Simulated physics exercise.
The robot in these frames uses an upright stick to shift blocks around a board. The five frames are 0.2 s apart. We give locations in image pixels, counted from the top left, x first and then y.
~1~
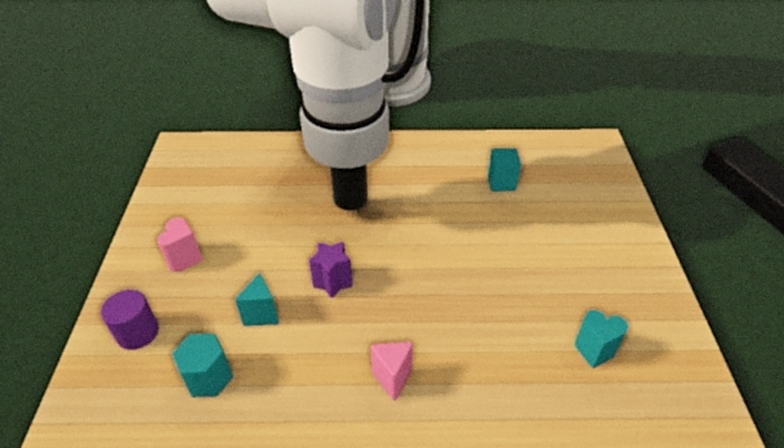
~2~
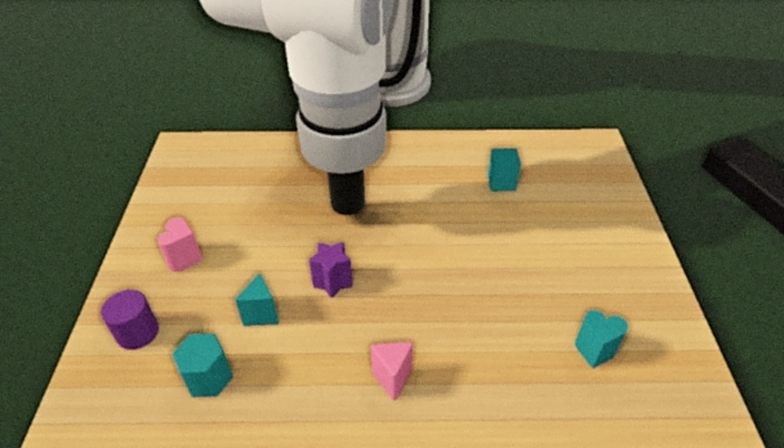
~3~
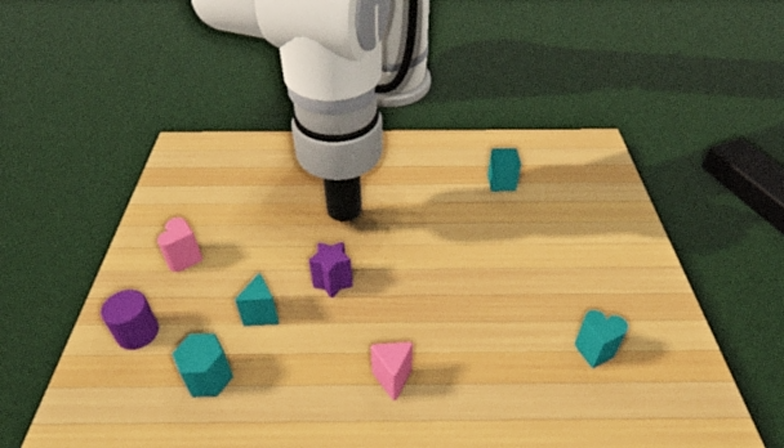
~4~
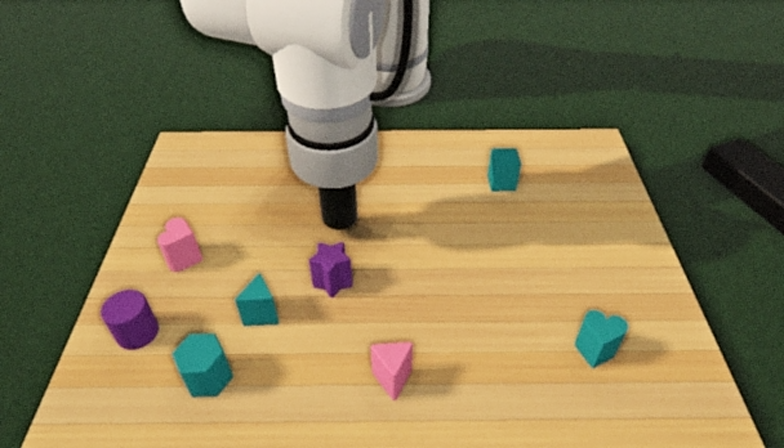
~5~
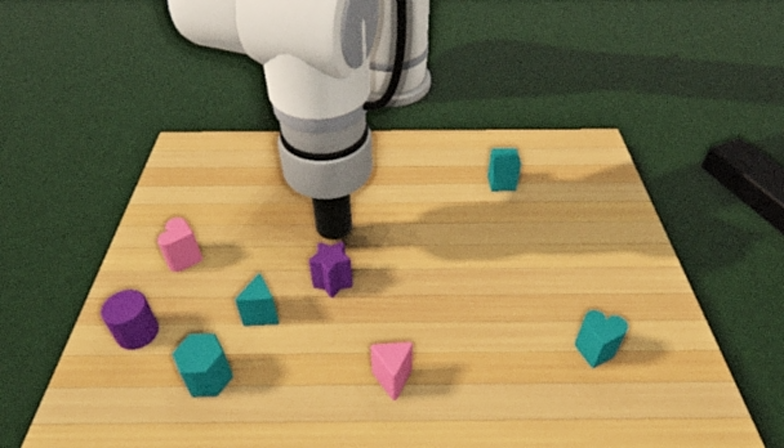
At the start, a robot arm holds an upright black stick over a wooden board scattered with teal, pink and purple blocks. The arm moves the stick a short way toward the viewer and slightly left, bringing its tip close behind the purple star, while the blocks stay in place.
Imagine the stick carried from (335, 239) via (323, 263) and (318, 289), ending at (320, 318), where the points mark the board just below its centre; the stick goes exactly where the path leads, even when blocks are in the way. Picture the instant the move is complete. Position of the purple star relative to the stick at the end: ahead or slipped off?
Before the stick.
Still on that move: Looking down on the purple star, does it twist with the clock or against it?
The answer is counter-clockwise.
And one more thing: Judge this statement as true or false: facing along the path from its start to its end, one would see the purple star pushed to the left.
The statement is correct.
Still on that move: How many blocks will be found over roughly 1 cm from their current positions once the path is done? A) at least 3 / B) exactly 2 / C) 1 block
C.
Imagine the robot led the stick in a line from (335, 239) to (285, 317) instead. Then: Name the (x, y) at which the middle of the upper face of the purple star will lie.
Put as a pixel place, it's (329, 275).
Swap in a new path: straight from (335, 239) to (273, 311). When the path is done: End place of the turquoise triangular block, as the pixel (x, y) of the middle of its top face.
It ends at (241, 305).
On the path given first. One third of the way, stick at (322, 252); purple star at (330, 260), turned 20° anticlockwise.
Two thirds of the way, stick at (316, 279); purple star at (332, 286), turned 35° anticlockwise.
At the end, stick at (319, 307); turquoise triangular block not moved; purple star at (342, 312), turned 45° anticlockwise.
